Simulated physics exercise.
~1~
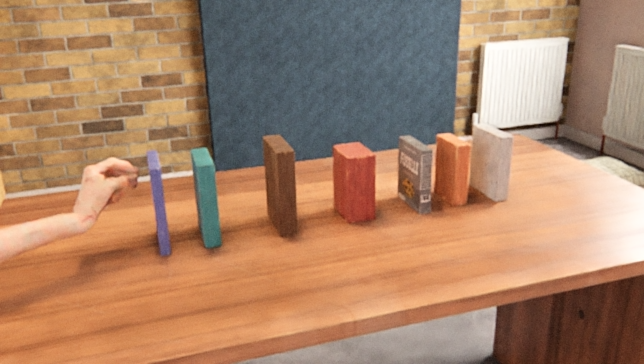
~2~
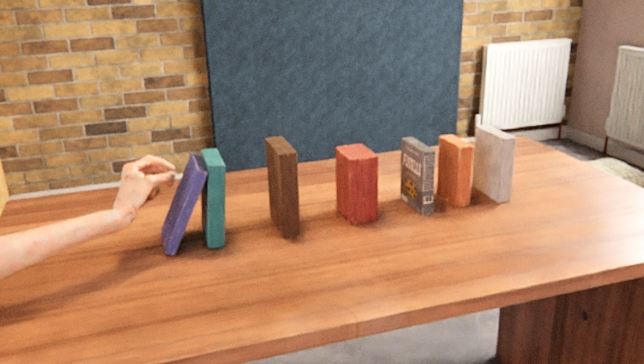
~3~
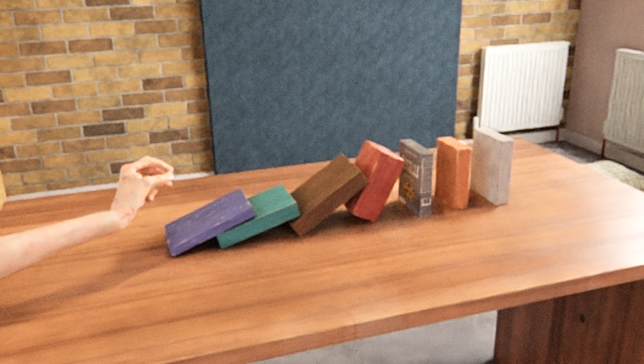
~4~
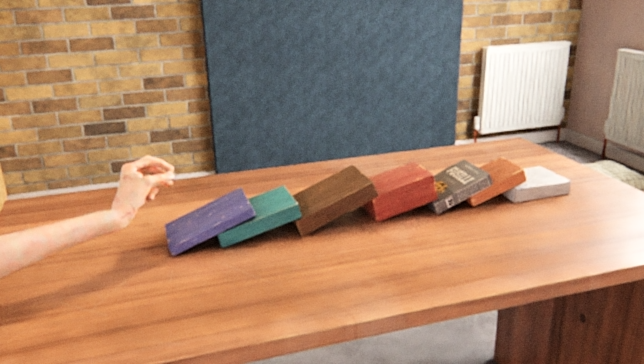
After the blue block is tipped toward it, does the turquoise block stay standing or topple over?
The turquoise block topples over to the right, and it ends up tipped down on the table with the blue block resting against it.
